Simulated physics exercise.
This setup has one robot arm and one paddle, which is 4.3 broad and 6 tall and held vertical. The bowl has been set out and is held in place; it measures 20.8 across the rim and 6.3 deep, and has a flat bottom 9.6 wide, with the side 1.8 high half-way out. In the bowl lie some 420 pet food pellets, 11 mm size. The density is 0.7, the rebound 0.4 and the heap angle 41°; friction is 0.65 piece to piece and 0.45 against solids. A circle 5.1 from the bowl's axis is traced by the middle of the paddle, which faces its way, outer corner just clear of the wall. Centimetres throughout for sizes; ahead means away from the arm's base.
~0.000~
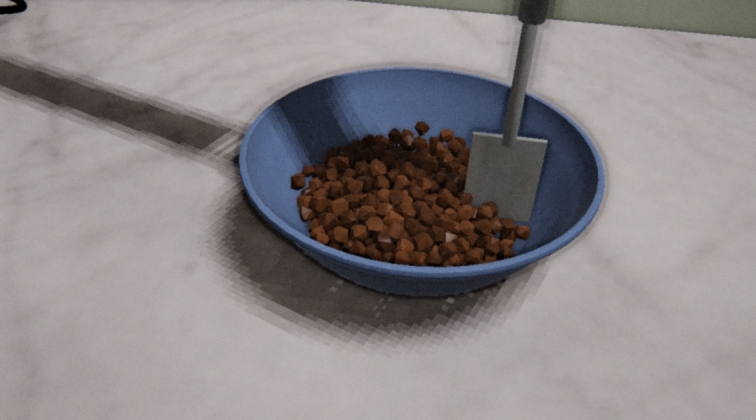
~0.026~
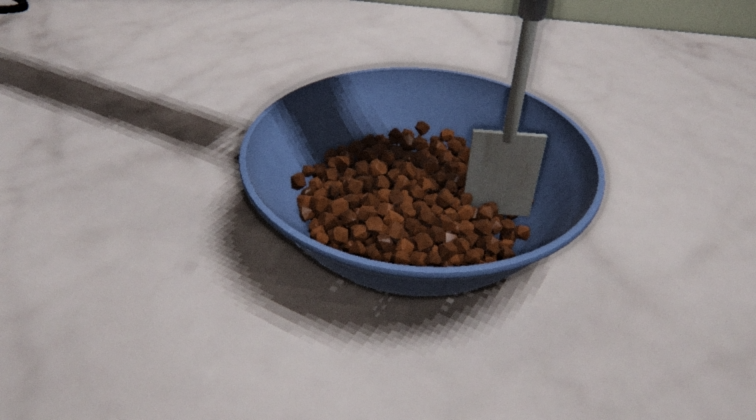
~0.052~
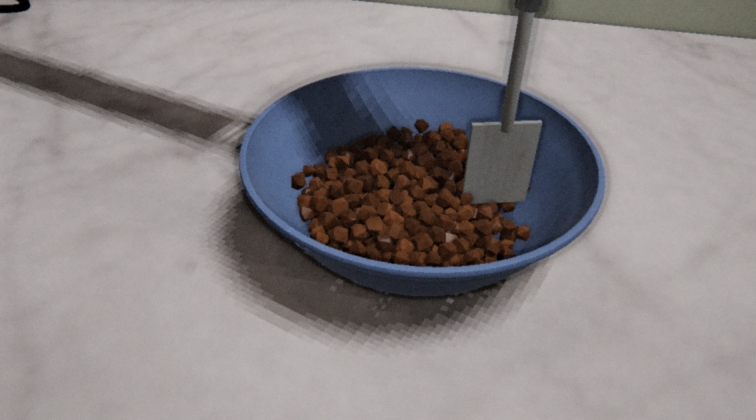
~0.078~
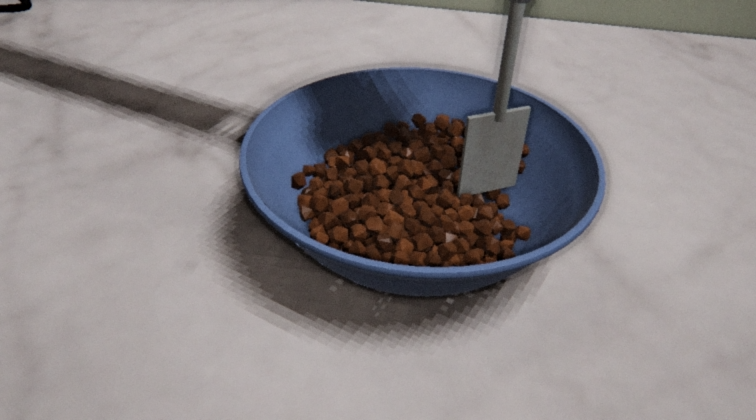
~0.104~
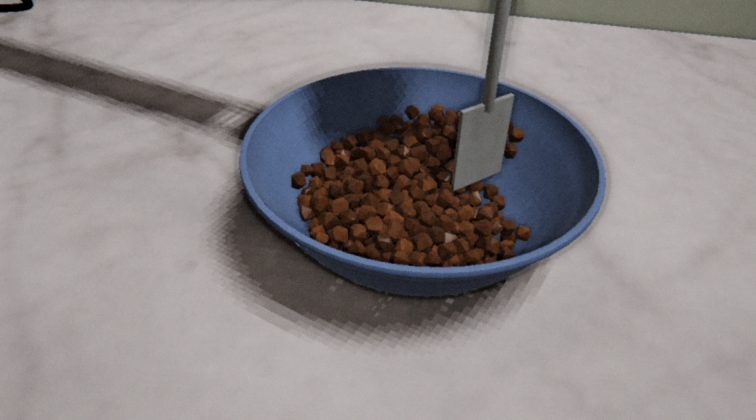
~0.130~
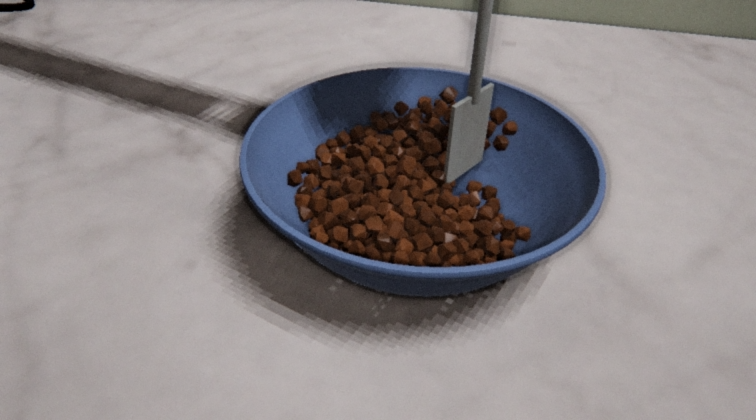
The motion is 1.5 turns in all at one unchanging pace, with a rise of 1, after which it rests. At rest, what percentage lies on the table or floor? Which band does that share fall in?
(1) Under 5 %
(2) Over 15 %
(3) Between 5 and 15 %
3.
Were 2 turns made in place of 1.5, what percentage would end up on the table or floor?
Roughly 15 per cent.
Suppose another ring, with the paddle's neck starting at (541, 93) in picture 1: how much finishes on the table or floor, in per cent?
Table or floor share: Near 0 %.
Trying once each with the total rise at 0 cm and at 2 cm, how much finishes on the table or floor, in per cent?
20 and 5 %.
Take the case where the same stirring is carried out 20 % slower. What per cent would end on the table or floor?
Near 5 in a hundred, it would be.
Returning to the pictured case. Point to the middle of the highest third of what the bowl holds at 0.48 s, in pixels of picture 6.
(389, 233), roughly.
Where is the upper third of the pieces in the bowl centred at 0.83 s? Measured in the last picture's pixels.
Around (427, 124).
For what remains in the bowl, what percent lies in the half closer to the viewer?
Around 55 percent of it.
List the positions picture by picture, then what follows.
Paddle neck at (514, 114), 0° round; upper third of the load around (412, 188), from x 300 to 525, top at y 130; 415 in the bowl, in the first frame.
Paddle neck at (514, 110), 5° round; upper third of the load around (412, 187), from x 300 to 525, top at y 130, in the second frame.
Paddle neck at (511, 100), 17° round; upper third of the load around (418, 184), from x 300 to 520, top at y 125, in the third frame.
Paddle neck at (503, 90), 31° round; upper third of the load around (418, 171), from x 300 to 520, top at y 120, in the fourth frame.
Paddle neck at (491, 81), 45° round; upper third of the load around (414, 162), from x 300 to 520, top at y 110, in the fifth frame.
Paddle neck at (477, 73), 59° round; upper third of the load around (411, 153), from x 295 to 525, top at y 95; 415 in the bowl, in the sixth frame.
After 0.48 s, 247° round, highest piece 8 above the table; 401 in the bowl, 7 on the table or floor, 7 in flight or on the tool.
After 0.83 s, 75° round, highest piece 8 above the table; 391 in the bowl, 24 on the table or floor.
After 1.20 s, 180° round, highest piece 6 above the table; 382 in the bowl, 33 on the table or floor.
After 1.90 s, 180° round, highest piece 6 above the table; 382 in the bowl, 33 on the table or floor.
At rest, 382 in the bowl, 33 on the table or floor. That is 8 % on the table or floor.
